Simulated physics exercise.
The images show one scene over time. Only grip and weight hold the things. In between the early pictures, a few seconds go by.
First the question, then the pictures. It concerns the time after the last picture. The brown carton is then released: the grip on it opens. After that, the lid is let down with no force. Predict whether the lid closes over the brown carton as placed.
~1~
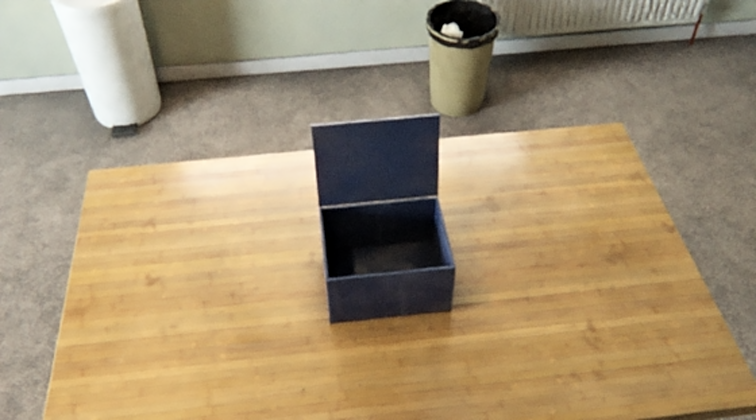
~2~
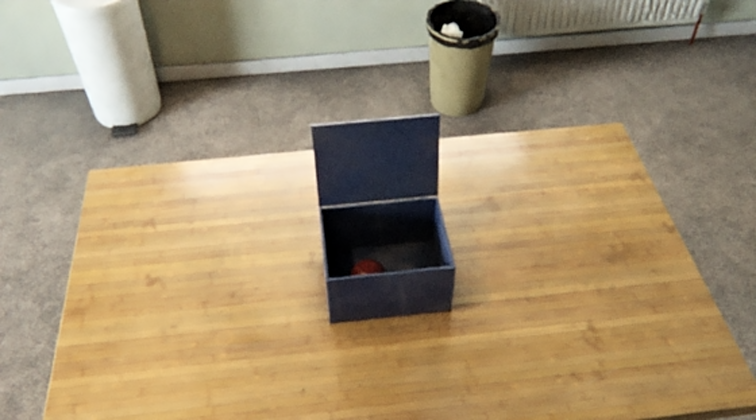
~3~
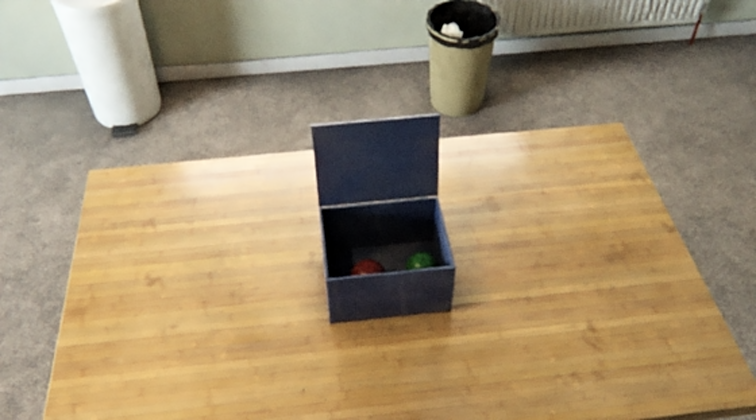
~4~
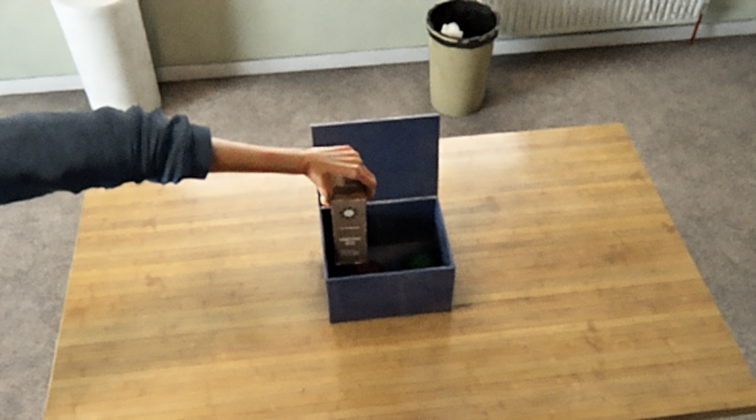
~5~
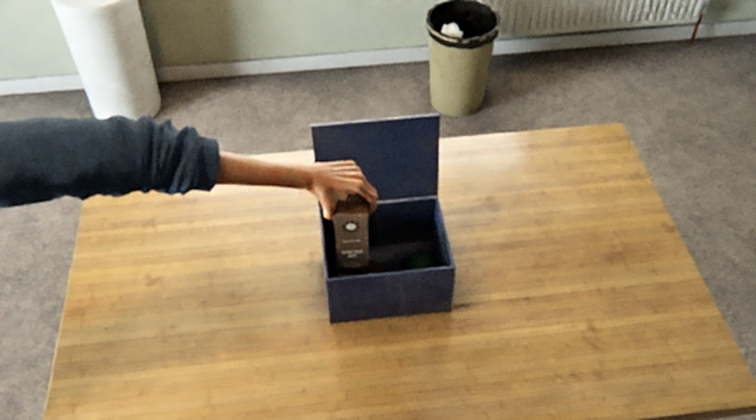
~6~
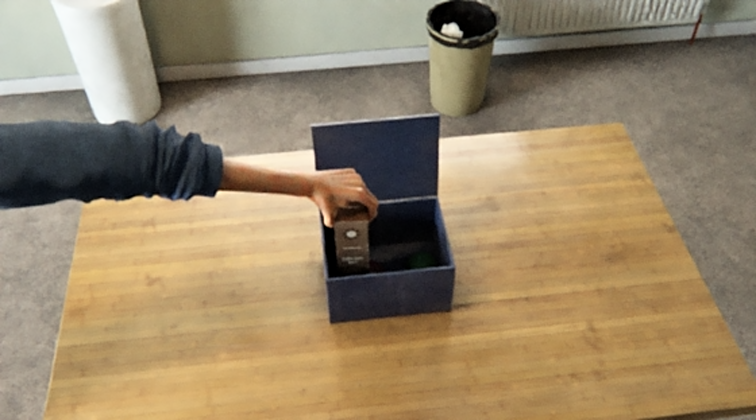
It does not close.
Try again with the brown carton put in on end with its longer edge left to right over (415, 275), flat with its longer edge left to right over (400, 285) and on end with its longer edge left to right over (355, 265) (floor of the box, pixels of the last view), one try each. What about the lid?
First, it shuts; second, it shuts; third, it stays open.
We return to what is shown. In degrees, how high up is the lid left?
Angle above rim: About 20°.
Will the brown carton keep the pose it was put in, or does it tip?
Looking at the last picture, the brown carton sits at an angle.
Then, 0.40 s on from there, brown carton turned 47° from how it was put near (352, 260); red apple shifted about its own width.
Then, 1.00 s on from there, lid starting down; brown carton turned 34° from how it was put near (357, 268); red apple shifted about its own width.
Then, 1.50 s on from there, lid 67° above the rim; brown carton turned 34° from how it was put near (356, 268); red apple shifted well along.
Then, 1.80 s on from there, lid 32° above the rim; brown carton turned 34° from how it was put near (356, 268); red apple shifted well along.
In the end, lid 21° above the rim; moved from the start, brown carton and red apple; green apple unmoved. At the end, from the last picture's camera, brown carton near (356, 268).
